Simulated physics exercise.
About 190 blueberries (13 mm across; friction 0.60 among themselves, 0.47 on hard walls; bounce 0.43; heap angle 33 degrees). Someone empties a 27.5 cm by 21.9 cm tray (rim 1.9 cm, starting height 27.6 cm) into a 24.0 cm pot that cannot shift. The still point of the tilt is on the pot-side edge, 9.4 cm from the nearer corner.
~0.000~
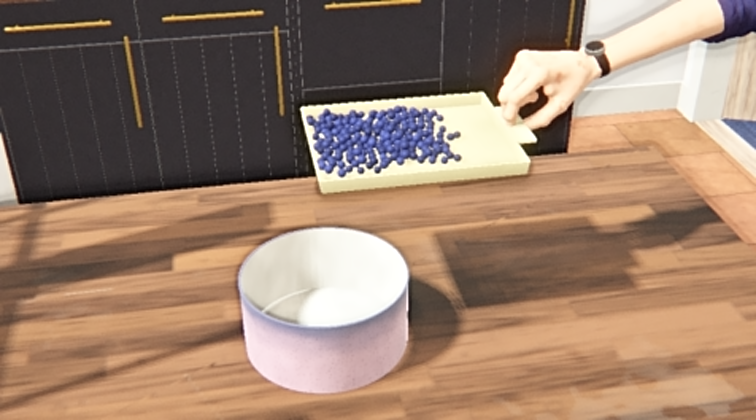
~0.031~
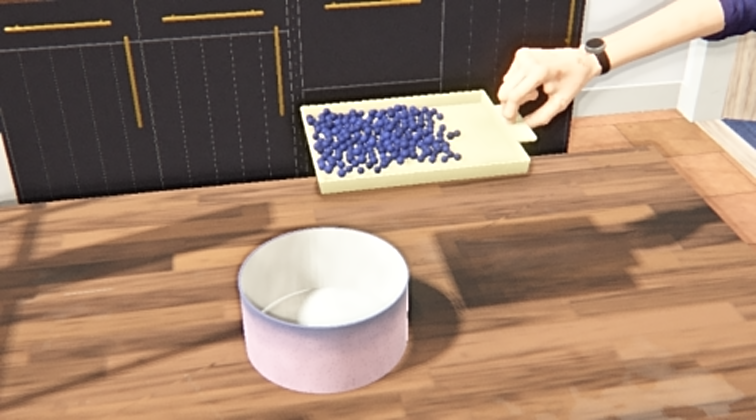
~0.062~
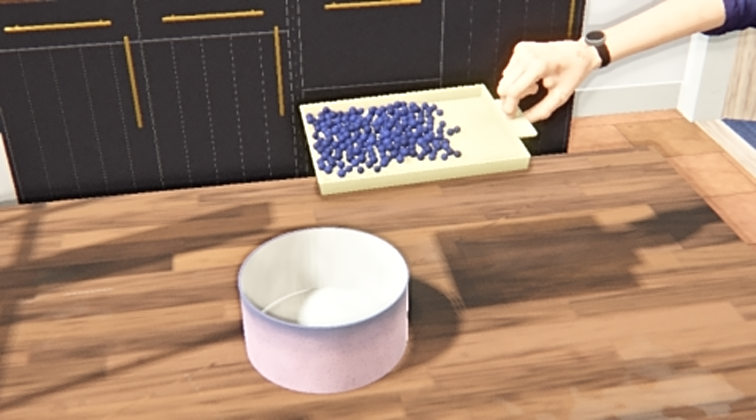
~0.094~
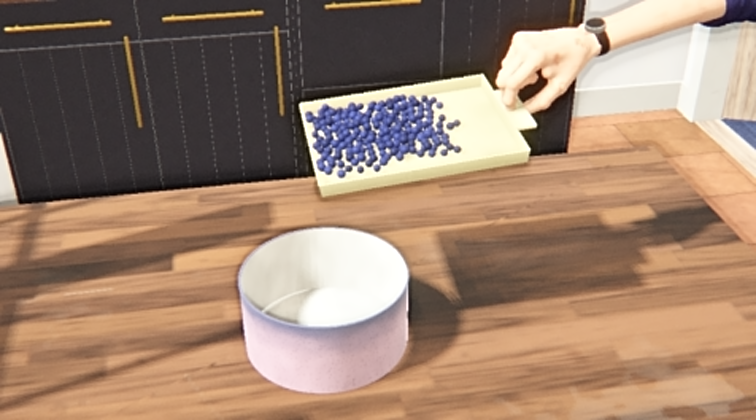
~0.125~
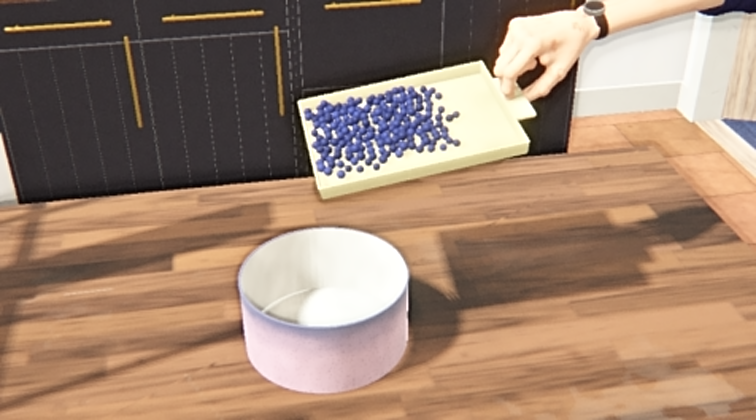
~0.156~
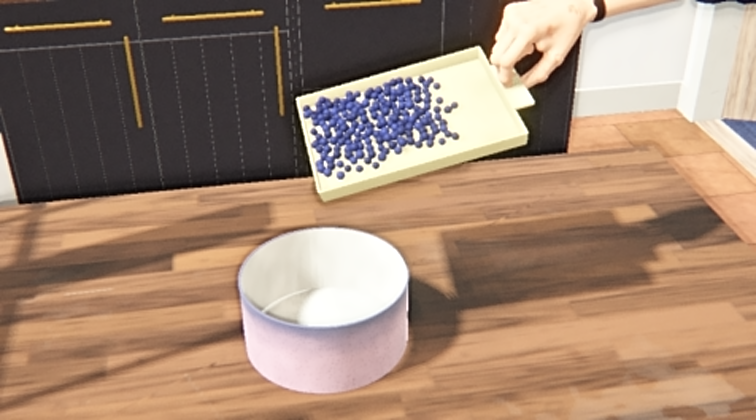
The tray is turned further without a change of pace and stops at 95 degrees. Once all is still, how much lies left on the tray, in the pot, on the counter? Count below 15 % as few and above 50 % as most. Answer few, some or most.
Tray few, pot most, counter few.
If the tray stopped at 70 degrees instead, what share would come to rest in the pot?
It would be near 45 per cent.
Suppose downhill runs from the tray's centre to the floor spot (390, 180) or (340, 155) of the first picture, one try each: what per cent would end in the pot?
Some 85 and 70 per cent.
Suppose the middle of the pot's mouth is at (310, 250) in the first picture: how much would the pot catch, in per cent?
About 65 per cent.
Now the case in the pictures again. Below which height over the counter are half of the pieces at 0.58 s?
About 32 cm.
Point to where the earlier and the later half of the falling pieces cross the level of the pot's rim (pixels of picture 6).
At about (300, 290), then at (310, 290).
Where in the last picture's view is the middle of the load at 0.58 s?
At about (325, 139).
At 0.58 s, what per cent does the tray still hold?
About 90 per cent.
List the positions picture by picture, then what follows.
Tray tilt 0 degrees, front corners at (322, 180) and (527, 161); middle of the pieces at (384, 136); pot at (324, 273), in the first picture.
Tray tilt 1 degrees, front corners at (322, 181) and (527, 159); middle of the pieces at (384, 135), in the second picture.
Tray tilt 3 degrees, front corners at (322, 182) and (527, 156); middle of the pieces at (384, 133), in the third picture.
Tray tilt 6 degrees, front corners at (321, 184) and (527, 149), lowest corner left front; middle of the pieces at (384, 129), in the fourth picture.
Tray tilt 10 degrees, front corners at (321, 187) and (526, 141), lowest corner left front; middle of the pieces at (383, 124), in the fifth picture.
Tray tilt 15 degrees, front corners at (321, 190) and (525, 132), lowest corner left front; middle of the pieces at (381, 119); pot at (324, 273). The tray's pace is about 160 degrees a second, in the sixth picture.
After 0.41 s, tilt 56 degrees; the tray holds 100 %, the pot 0 %.
After 0.58 s, tilt 83 degrees; the tray holds 90 %, the pot 0 %.
After 0.87 s, tilt 95 degrees; the tray holds 20 %, the pot 45 %.
By 1.9 s all is still; tray 0 %, pot 95 %, counter 5 %.
